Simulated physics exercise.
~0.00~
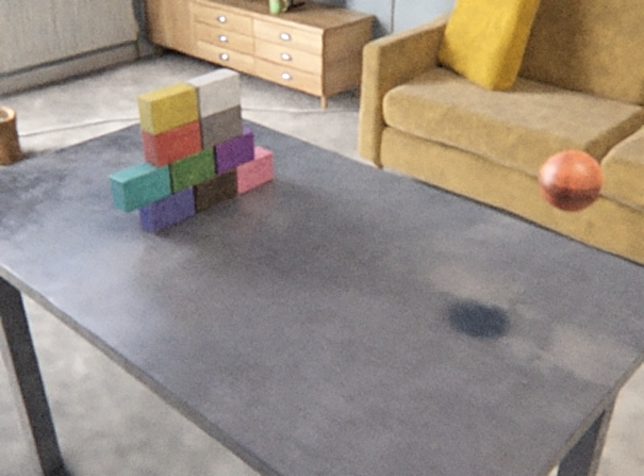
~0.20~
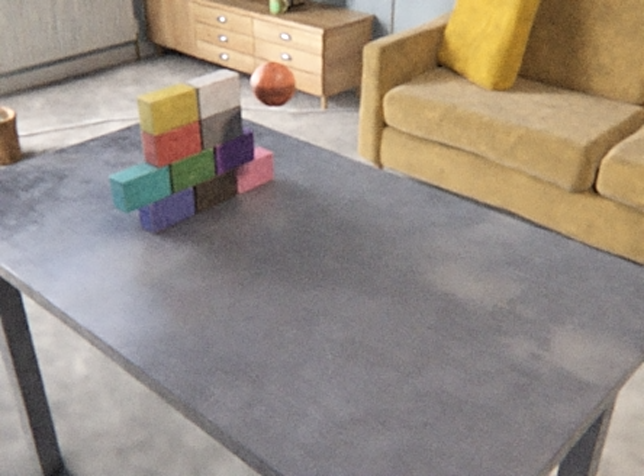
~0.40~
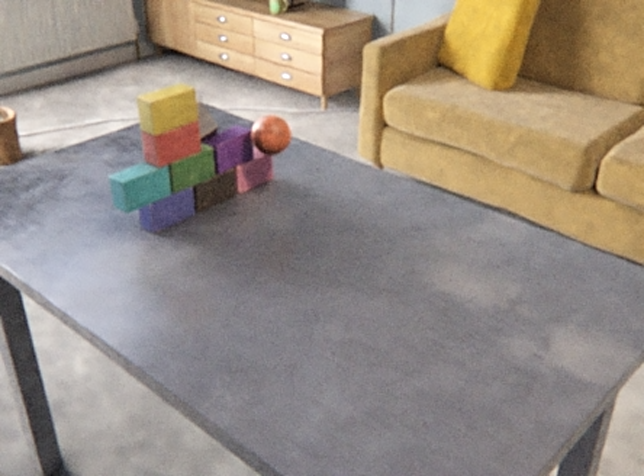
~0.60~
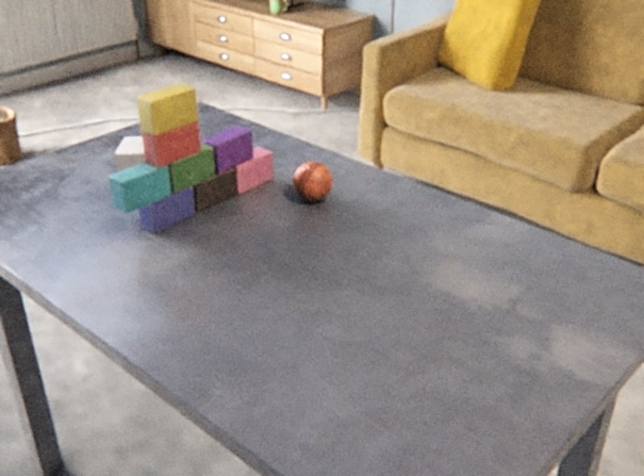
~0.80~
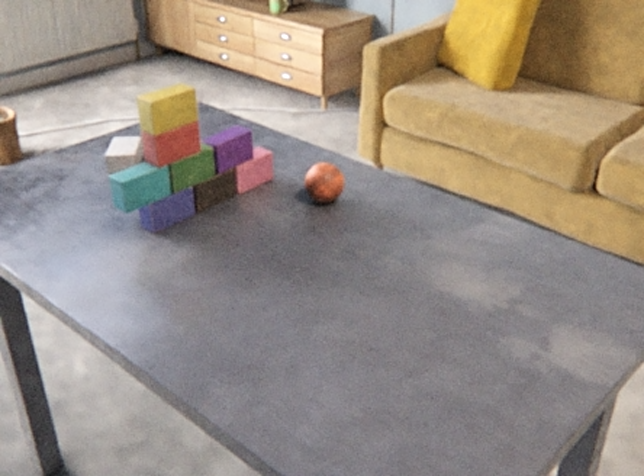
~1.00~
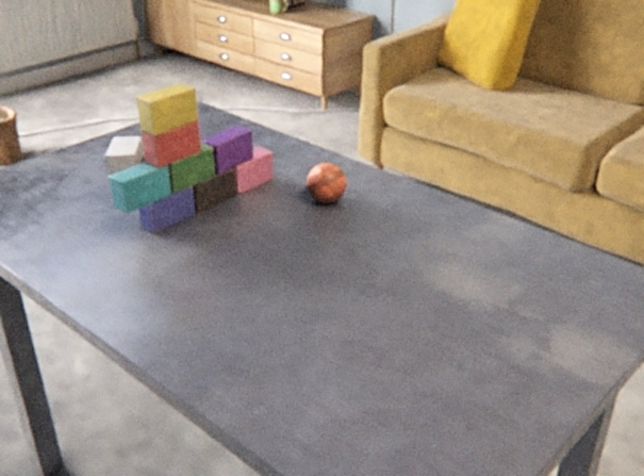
In a living room with a mustard sofa and a wooden drawer cabinet behind, a dark grey table is seen from above at an angle. Toward its left stands a small stack of coloured blocks, turquoise, blue, black, green, purple, pink and red, with yellow and white on top and grey below the white. An orange ball flies in from the right and strikes the stack's upper right side. The white and grey blocks topple off behind, while the ball drops and rolls slightly right. It stops beside the pink block, the white block lies behind the turquoise one, the grey is out of sight, and the rest still stand.
